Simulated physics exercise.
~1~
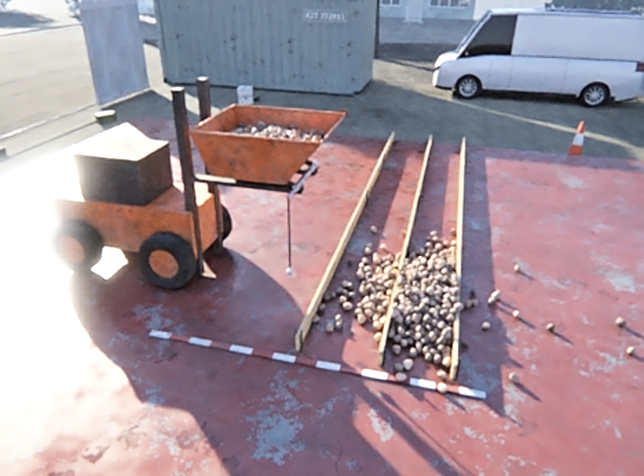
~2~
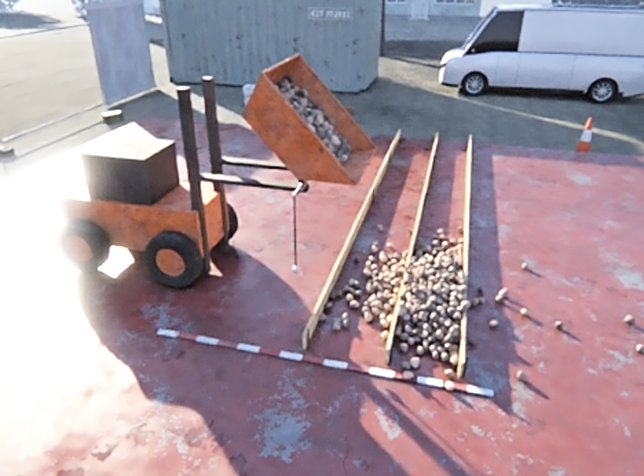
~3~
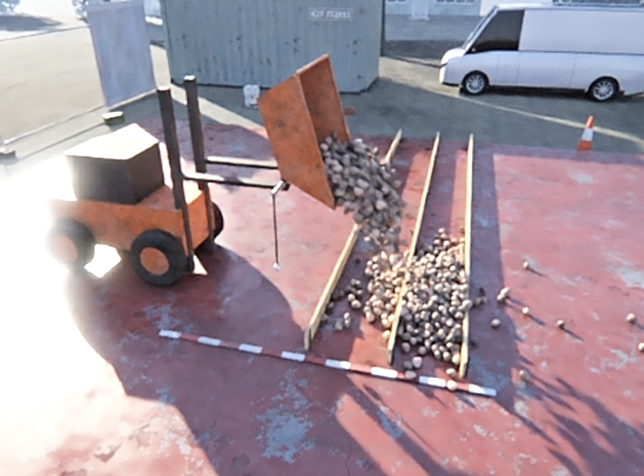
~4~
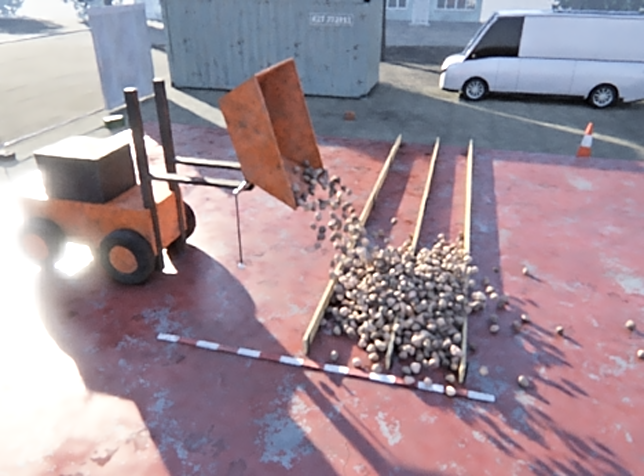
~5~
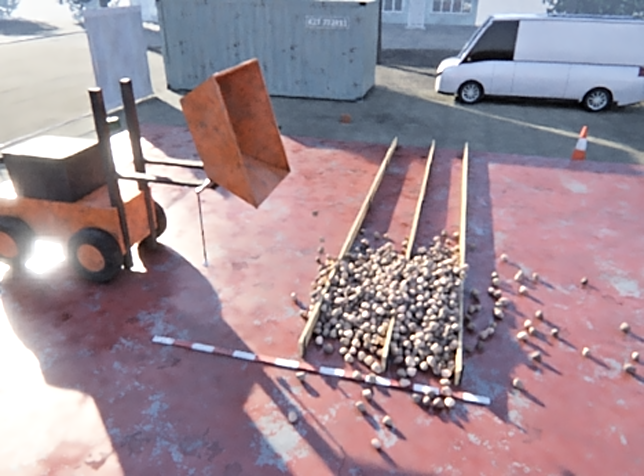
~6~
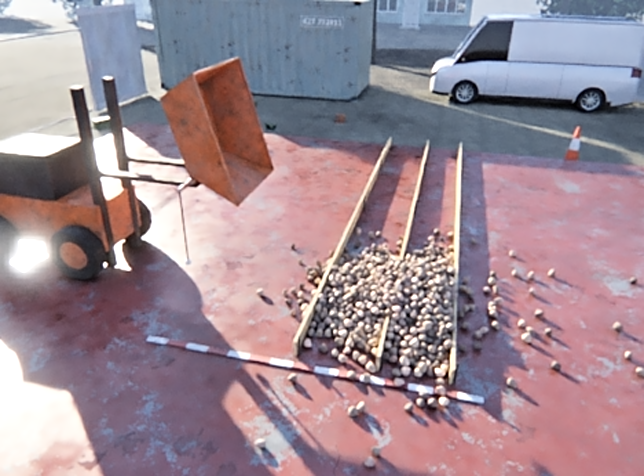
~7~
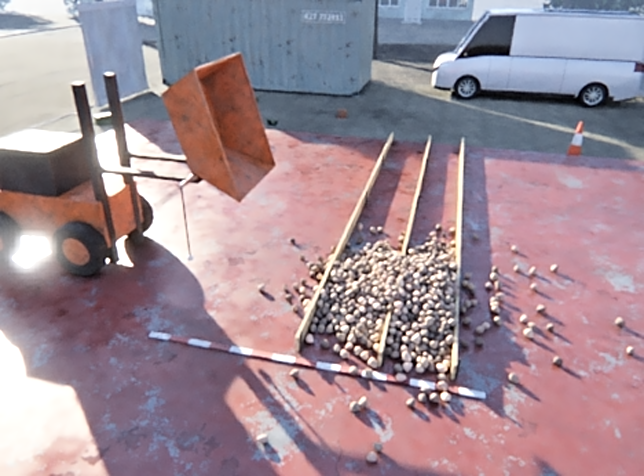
An orange forklift tips its skip, pours round stones over the planks, and backs away left.
